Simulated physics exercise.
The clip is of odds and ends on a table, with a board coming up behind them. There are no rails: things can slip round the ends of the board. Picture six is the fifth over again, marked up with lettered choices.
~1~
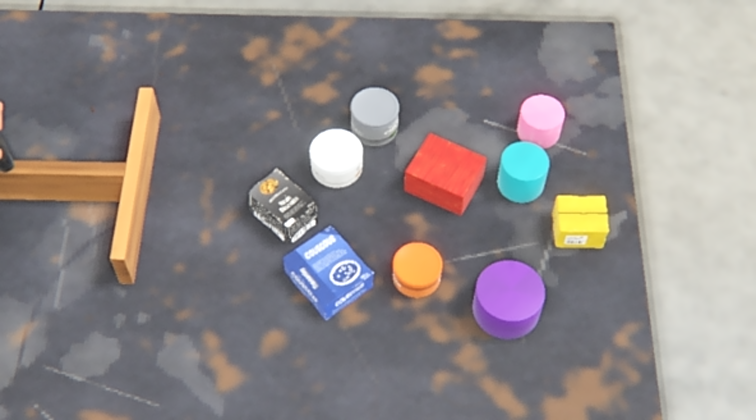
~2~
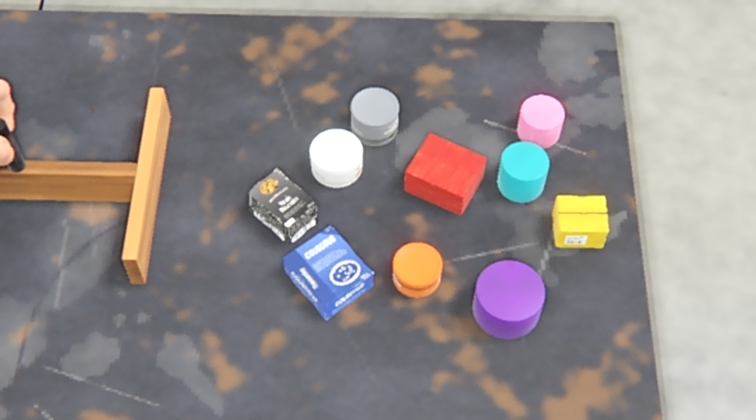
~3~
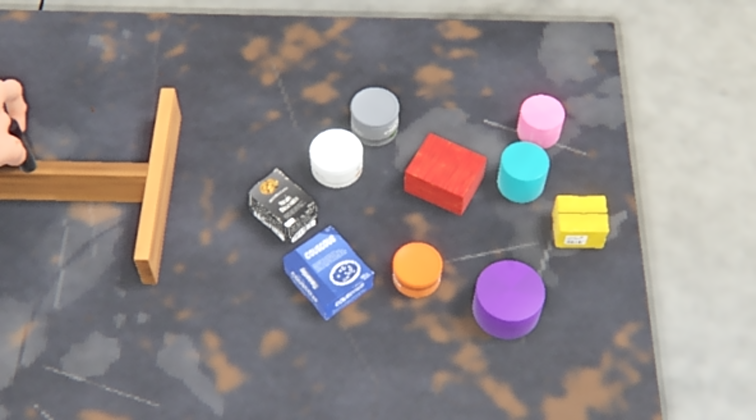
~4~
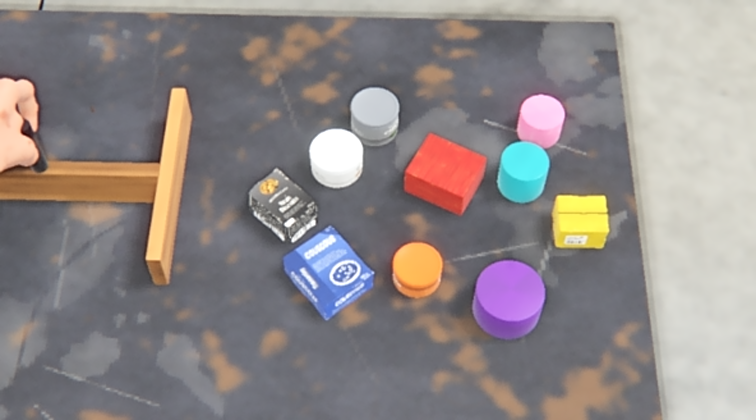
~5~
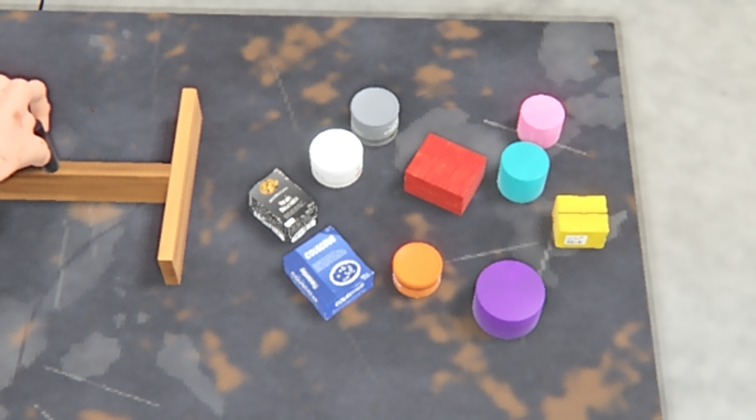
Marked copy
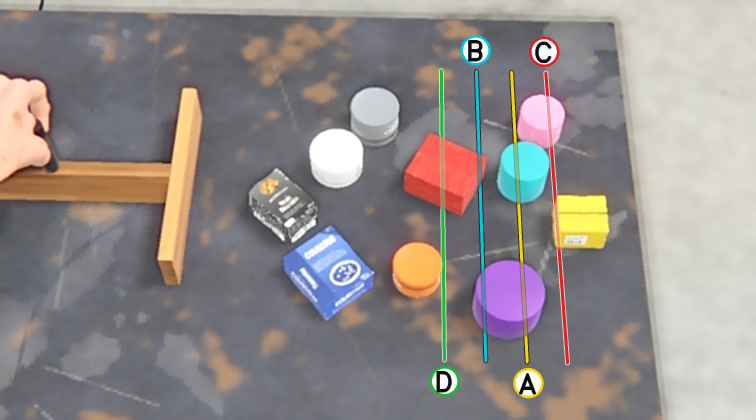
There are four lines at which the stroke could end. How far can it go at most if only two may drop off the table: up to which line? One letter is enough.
C is the last line within the limit.
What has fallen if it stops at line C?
It is the turquoise pot.
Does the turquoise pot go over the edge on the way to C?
By then, yes.
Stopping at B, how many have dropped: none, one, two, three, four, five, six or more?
The count is none.
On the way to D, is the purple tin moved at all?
Yes.
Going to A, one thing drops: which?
The turquoise pot.
On the copy, A at (519, 205); B at (481, 204); C at (556, 206); D at (443, 204).
On C. First, board (314, 173); blue box (356, 287); white tub (351, 159).
Then, board (450, 176); turquoise pot (596, 184); purple tin (551, 314).
Finally, board (556, 178); turquoise pot over the edge; red block (634, 184); one fallen.
By contrast, A is within the limit but short; B is within the limit but short; D is within the limit but short.
